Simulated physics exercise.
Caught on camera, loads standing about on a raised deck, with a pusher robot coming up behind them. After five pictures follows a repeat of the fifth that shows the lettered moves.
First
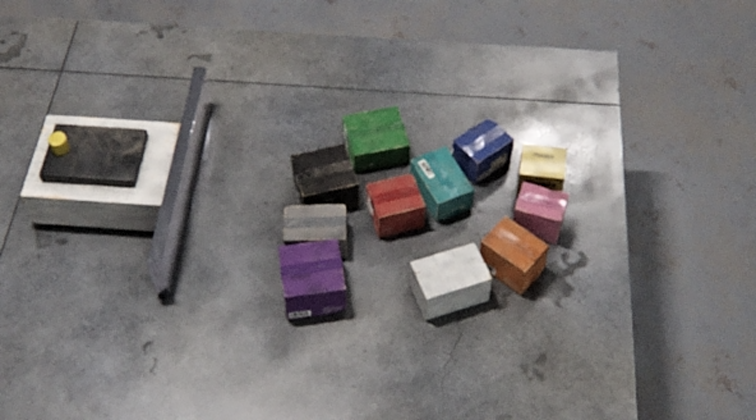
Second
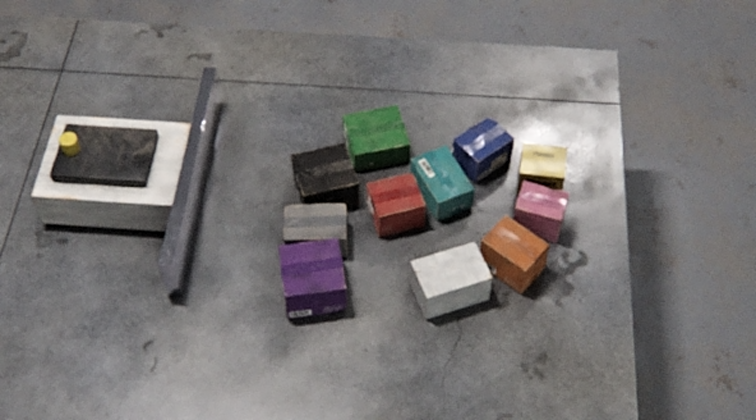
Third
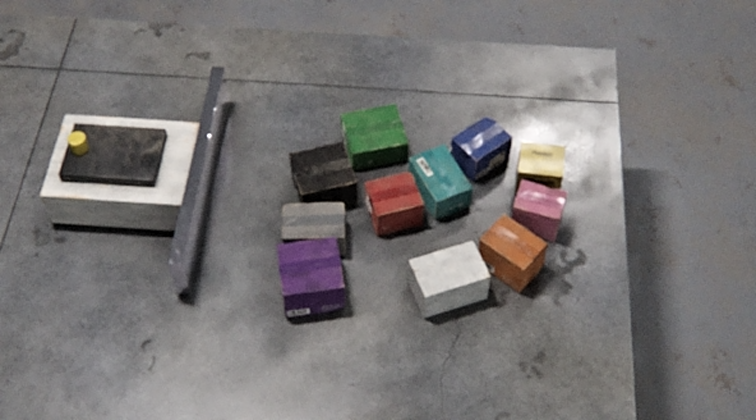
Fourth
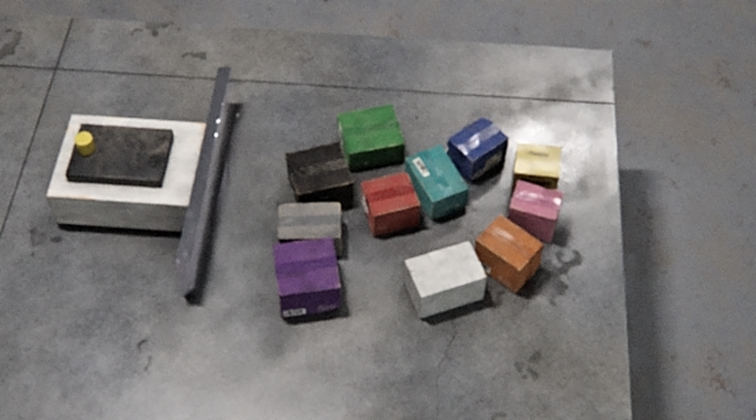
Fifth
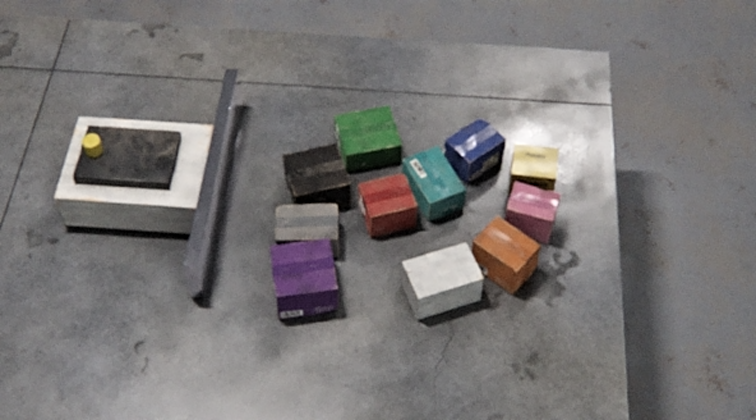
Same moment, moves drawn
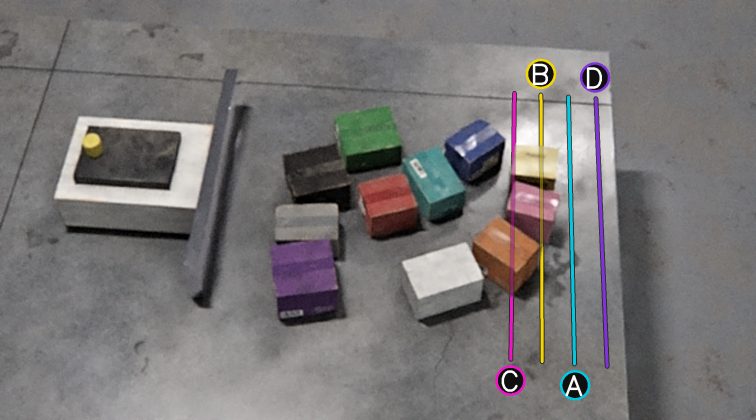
A white pusher robot with a long dark blade crept slowly to the right across a grey deck, nearing a cluster of colourful boxes that stayed in their places, without touching any of them.
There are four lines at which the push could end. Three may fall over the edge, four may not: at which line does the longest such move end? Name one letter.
As far as mark C.
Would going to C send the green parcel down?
By then, no.
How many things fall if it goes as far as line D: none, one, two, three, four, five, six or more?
Six or more.
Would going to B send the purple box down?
By then, no.
On the marked copy, A at (571, 219); B at (542, 217); C at (513, 215); D at (601, 221).
With C. Early on, robot (242, 163); green parcel (376, 139); purple box (346, 283).
Further on, robot (349, 170); yellow box (581, 174); pink box (570, 216).
At the end, robot (433, 176); orange box over the edge; pink box over the edge; three fallen.
As for the rest, A drops seven; B drops six; D drops eleven.
